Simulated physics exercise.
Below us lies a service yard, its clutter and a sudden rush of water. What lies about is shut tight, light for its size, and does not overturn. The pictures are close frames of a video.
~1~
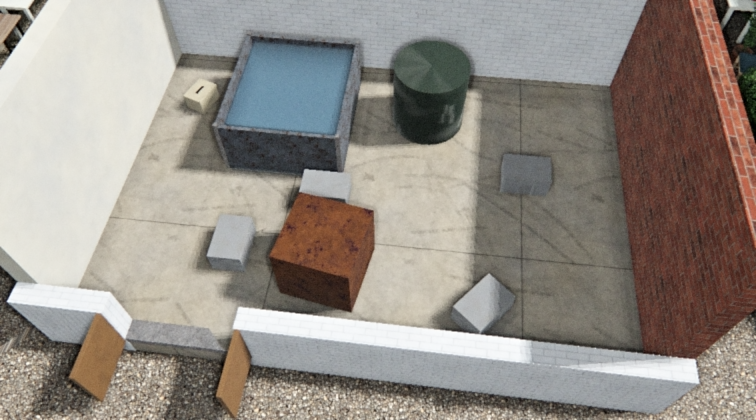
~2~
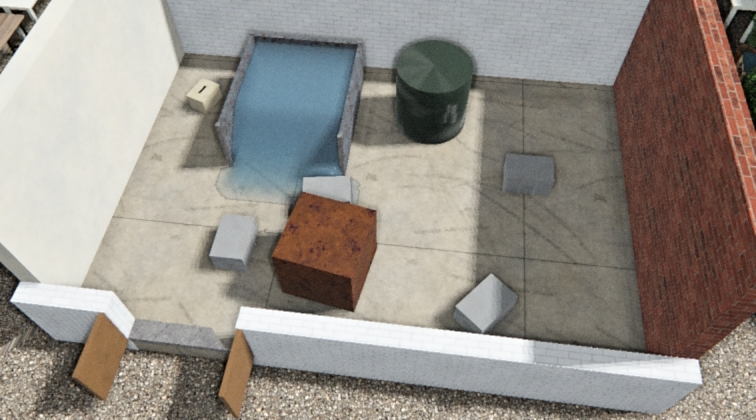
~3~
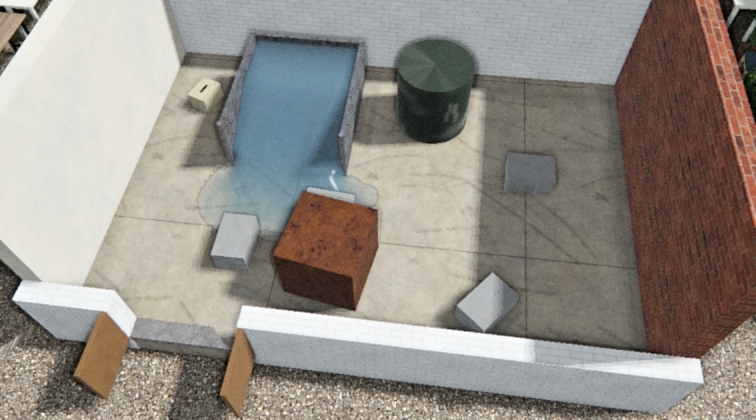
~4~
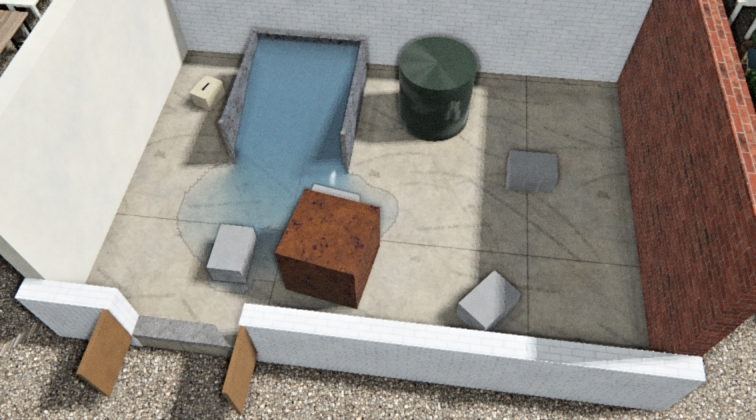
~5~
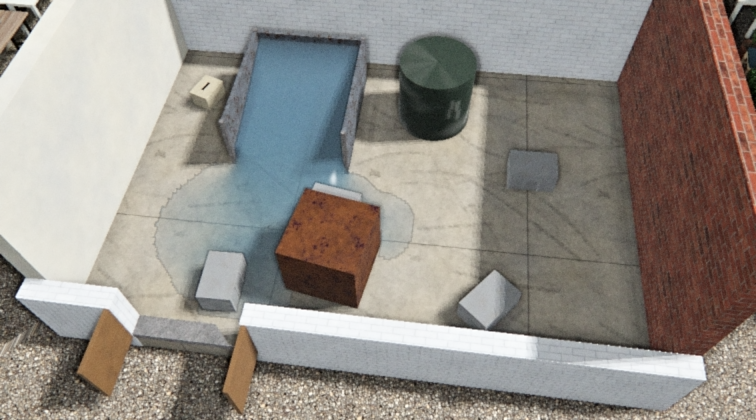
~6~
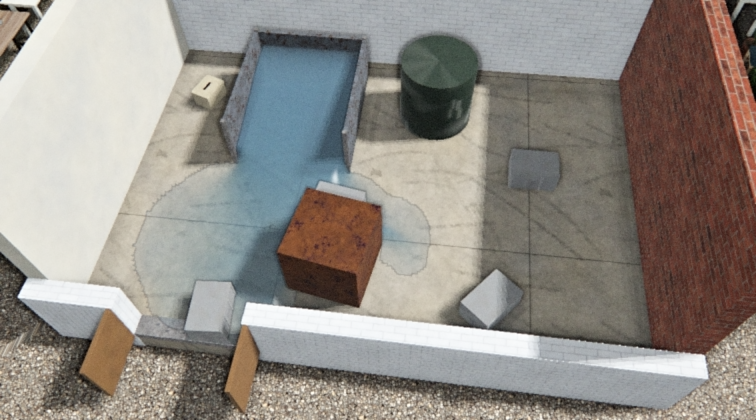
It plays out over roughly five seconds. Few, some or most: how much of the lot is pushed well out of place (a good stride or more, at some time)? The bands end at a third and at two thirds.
That comes to at least two thirds.
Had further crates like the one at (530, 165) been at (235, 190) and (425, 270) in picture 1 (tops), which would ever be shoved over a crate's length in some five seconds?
In that order: Swept aside, yes.
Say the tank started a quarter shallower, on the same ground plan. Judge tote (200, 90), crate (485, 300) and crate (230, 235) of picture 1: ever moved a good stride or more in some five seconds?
In that order: Never so far, that far or more, moved that far.
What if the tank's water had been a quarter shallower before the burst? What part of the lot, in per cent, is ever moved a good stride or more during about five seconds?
Roughly 60 per cent.
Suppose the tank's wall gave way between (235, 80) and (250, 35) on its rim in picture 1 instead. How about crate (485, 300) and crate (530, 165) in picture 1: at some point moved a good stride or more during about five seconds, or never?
One after the other: Not that far, not that far.
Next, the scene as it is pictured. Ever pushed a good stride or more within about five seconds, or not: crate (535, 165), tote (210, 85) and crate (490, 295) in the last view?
One after the other: Moved that far, no, yes.
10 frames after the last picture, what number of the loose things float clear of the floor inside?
I count 1.
A moment on, 2 of 5 are well off their spots; 1 afloat.
Next, 2 of 5 are well off their spots; 1 afloat.
Later, 4 of 5 are well off their spots; 2 afloat.
In the end, 4 of 5 are well off their spots, and 4 have been at some point; 2 afloat.
